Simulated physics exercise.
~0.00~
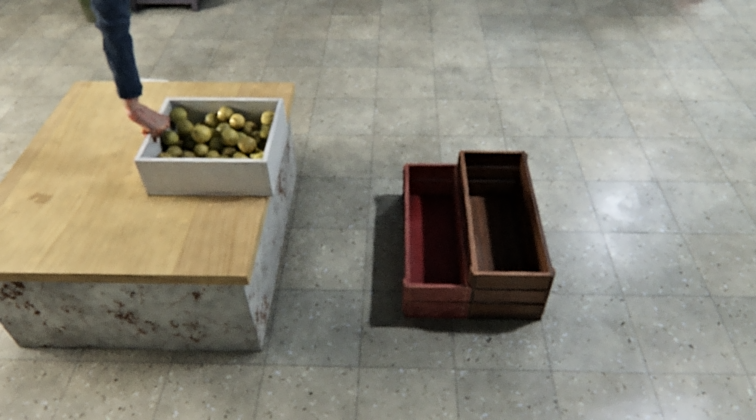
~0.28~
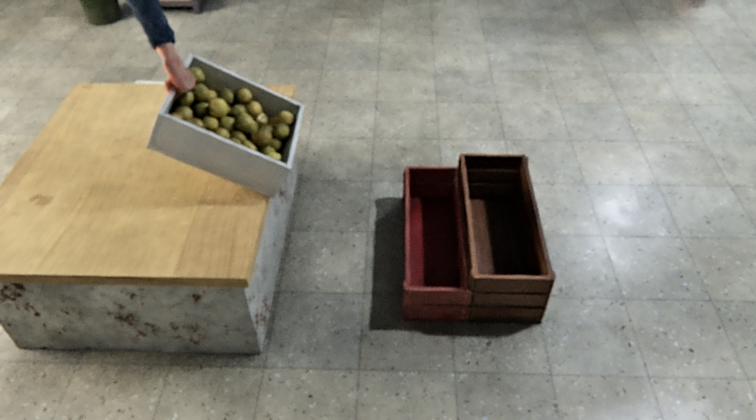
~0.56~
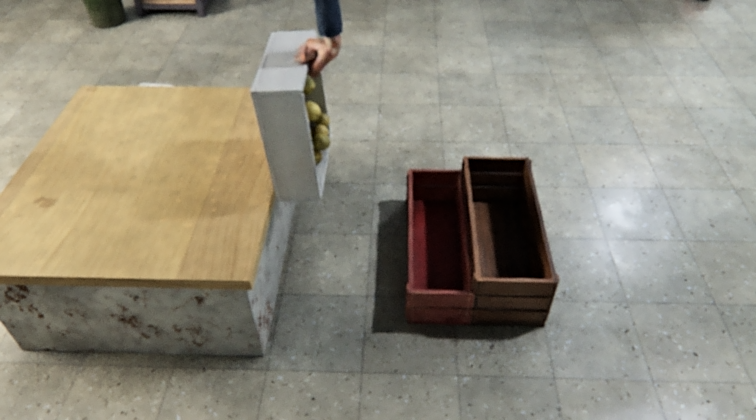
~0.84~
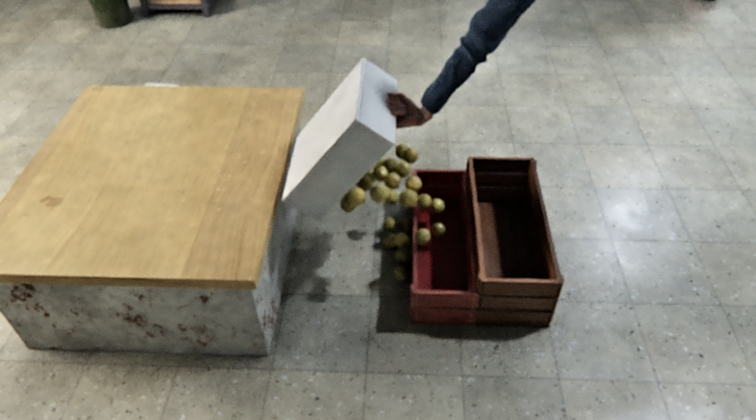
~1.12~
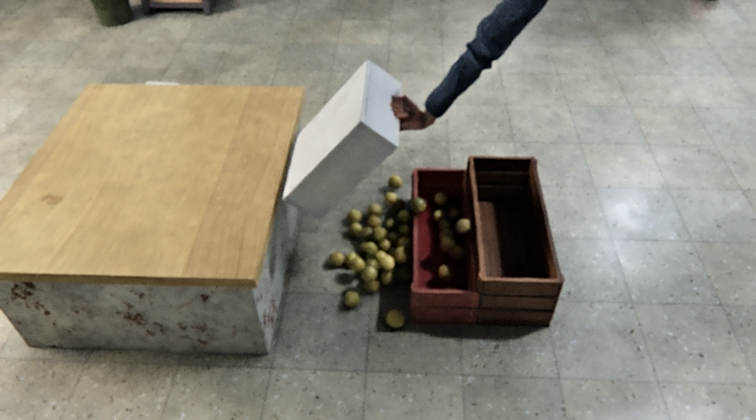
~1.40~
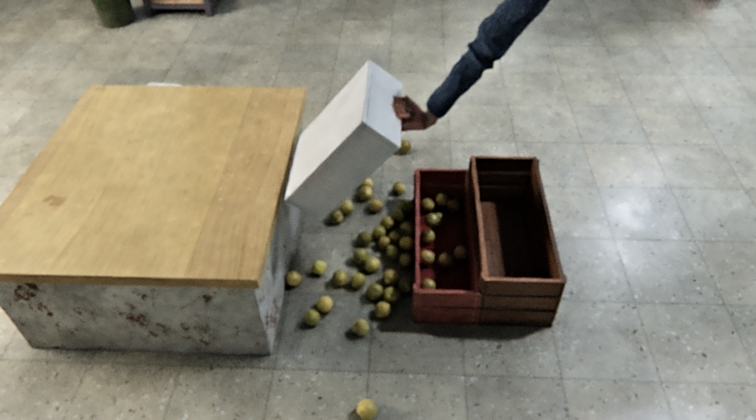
In a room with a grey tiled floor, a hand tipped a white crate of yellow apples over the edge of a wooden-topped bench, and most spilled onto the floor while some landed in the red tote, leaving the wooden trough beside it empty.
